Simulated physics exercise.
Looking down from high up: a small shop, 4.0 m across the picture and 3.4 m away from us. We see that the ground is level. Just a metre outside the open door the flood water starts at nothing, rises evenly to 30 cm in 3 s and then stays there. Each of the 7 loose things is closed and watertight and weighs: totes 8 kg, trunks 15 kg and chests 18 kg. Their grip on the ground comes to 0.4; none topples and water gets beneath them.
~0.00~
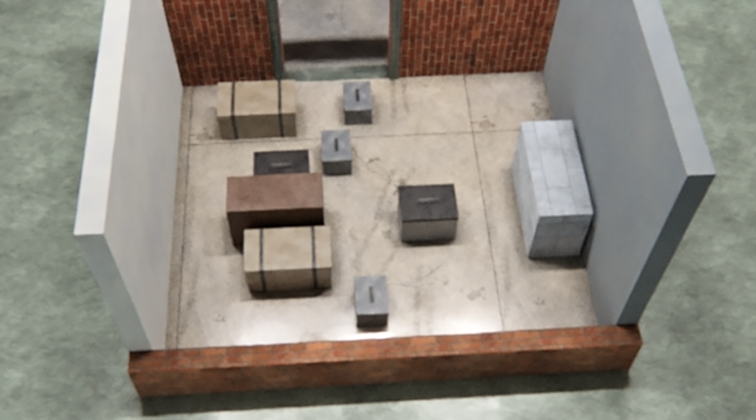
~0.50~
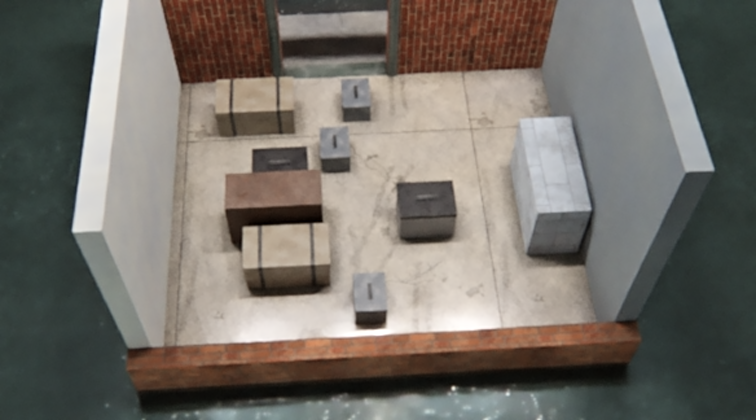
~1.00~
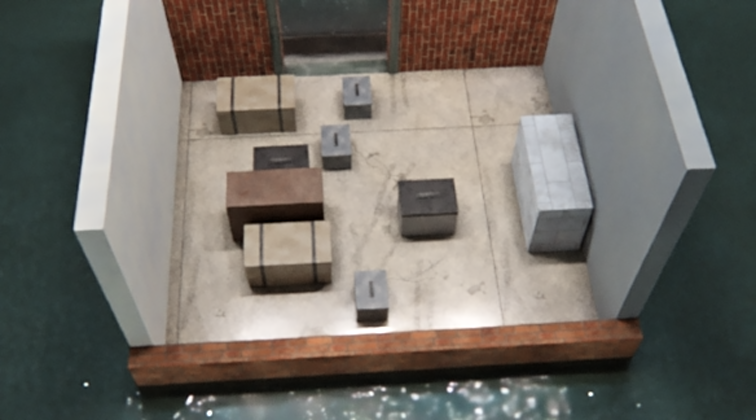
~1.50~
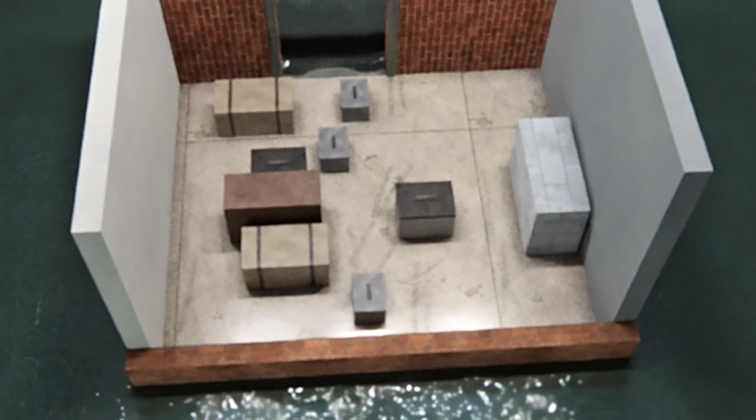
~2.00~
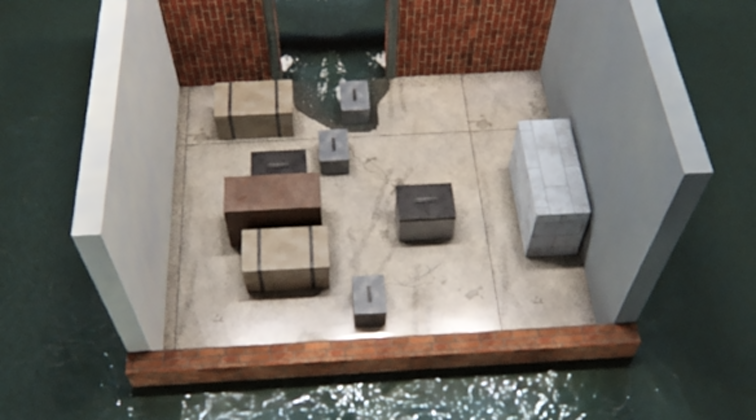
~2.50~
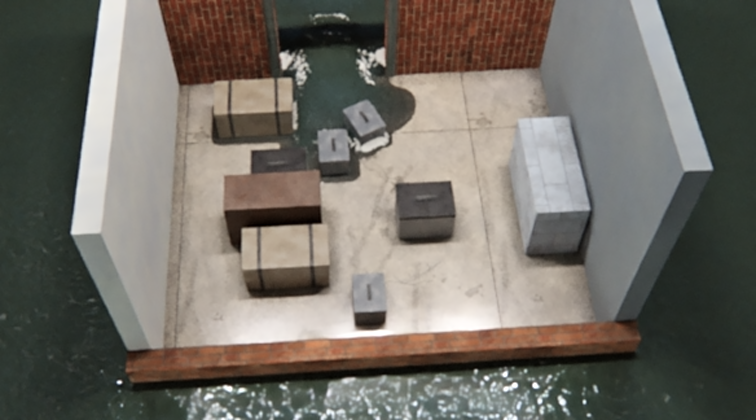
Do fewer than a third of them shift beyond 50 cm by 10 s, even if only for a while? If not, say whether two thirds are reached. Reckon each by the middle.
No, two thirds or more.
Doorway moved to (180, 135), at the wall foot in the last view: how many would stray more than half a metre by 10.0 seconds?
Result: 7 of them.
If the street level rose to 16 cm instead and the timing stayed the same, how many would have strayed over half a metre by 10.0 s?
The count would be 3.
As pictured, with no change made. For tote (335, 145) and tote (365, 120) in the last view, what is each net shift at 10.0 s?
In turn: 250 cm, 150 cm.
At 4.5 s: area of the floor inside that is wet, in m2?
Some 10.0 m2.
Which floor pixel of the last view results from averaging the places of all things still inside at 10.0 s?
Close to (390, 261).
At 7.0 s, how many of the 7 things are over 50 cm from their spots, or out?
Tally at that time: 5.
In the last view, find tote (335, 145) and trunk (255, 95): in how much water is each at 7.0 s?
I'd put it at 19 cm and 8 cm respectively.
After 3.5 s 2 of 7 are over 50 cm from their spots; 0 afloat.
After 4.5 s 3 of 7 are over 50 cm from their spots; 2 afloat.
After 7.0 s 5 of 7 are over 50 cm from their spots; 7 afloat.
After 10.0 s 6 of 7 are over 50 cm from their spots, and 7 have been at some point; 7 afloat.
